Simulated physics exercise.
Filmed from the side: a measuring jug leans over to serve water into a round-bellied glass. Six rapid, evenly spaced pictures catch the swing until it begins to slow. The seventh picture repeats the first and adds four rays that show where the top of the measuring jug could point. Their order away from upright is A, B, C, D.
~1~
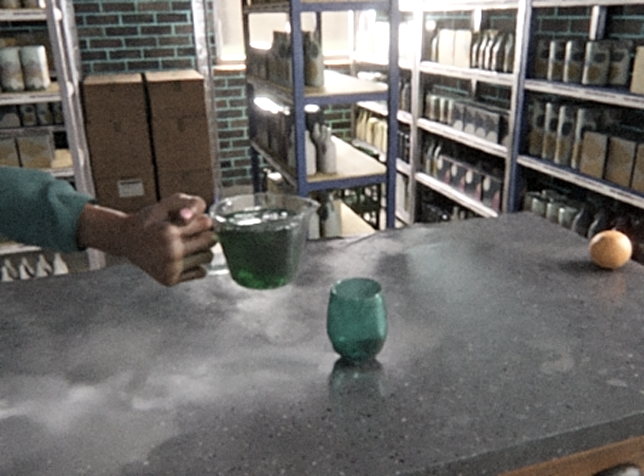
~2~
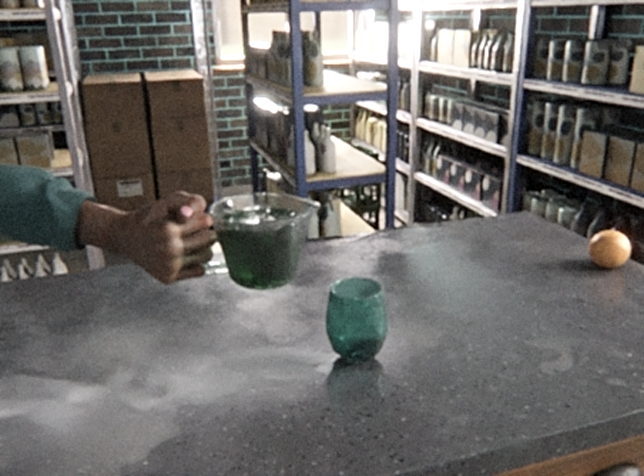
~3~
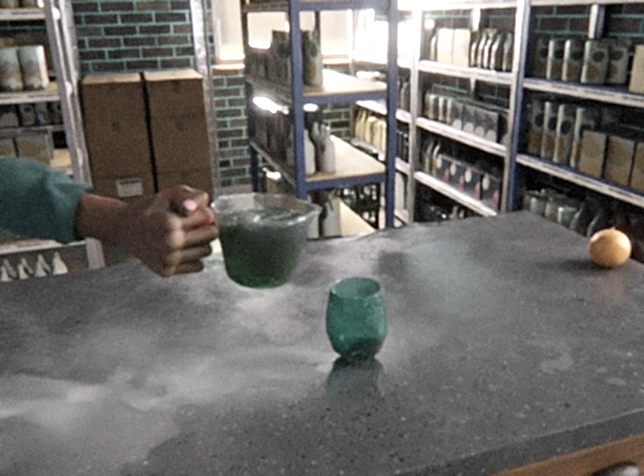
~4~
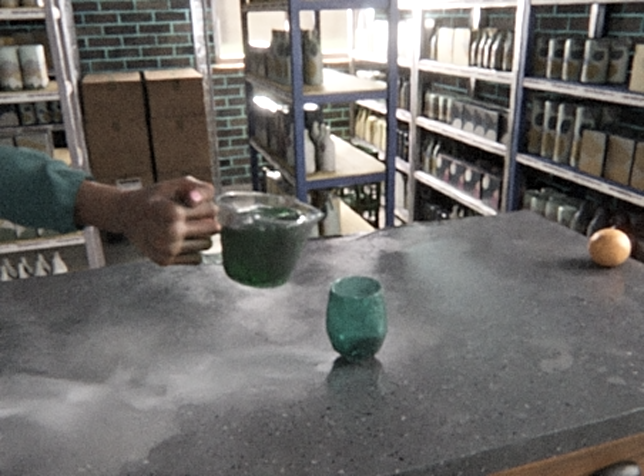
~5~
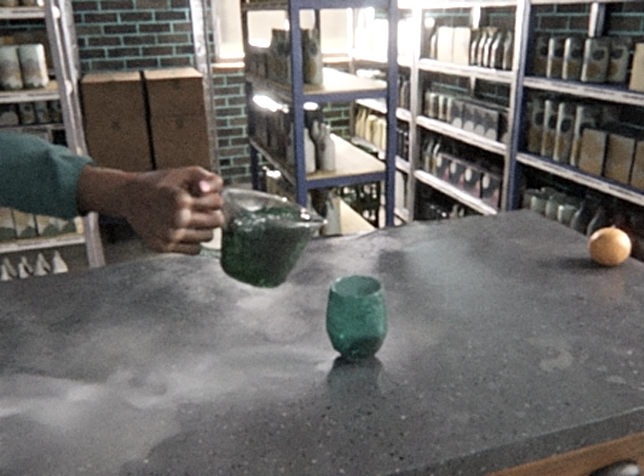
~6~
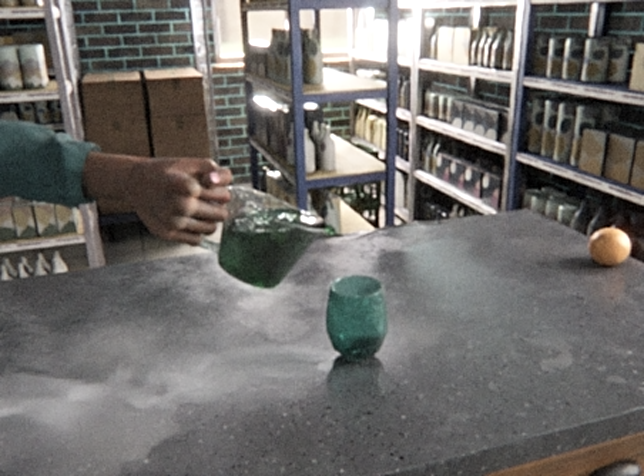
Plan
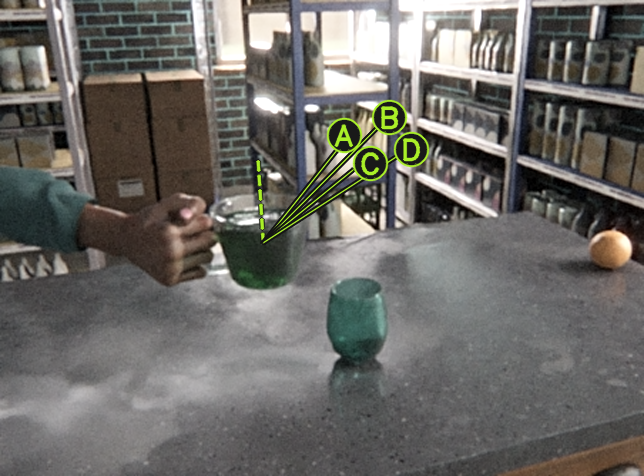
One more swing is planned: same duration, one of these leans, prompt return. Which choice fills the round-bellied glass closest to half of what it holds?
A works best here.
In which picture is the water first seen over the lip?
In picture 6.
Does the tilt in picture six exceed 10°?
Yes.
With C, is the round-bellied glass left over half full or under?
Over half.
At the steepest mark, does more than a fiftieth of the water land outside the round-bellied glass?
Yes.
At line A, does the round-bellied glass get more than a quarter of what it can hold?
Yes, clearly.
On the marked copy, A at (336, 151); B at (376, 128); C at (353, 169); D at (395, 157).
For line A, the round-bellied glass ends with about 48 % of what it can hold.
For line B, the round-bellied glass ends with about 63 % of what it can hold.
For line C, the round-bellied glass ends with about 72 % of what it can hold; 6 % of the water is spilt.
For line D, the round-bellied glass ends with about 75 % of what it can hold; 15 % of the water is spilt.
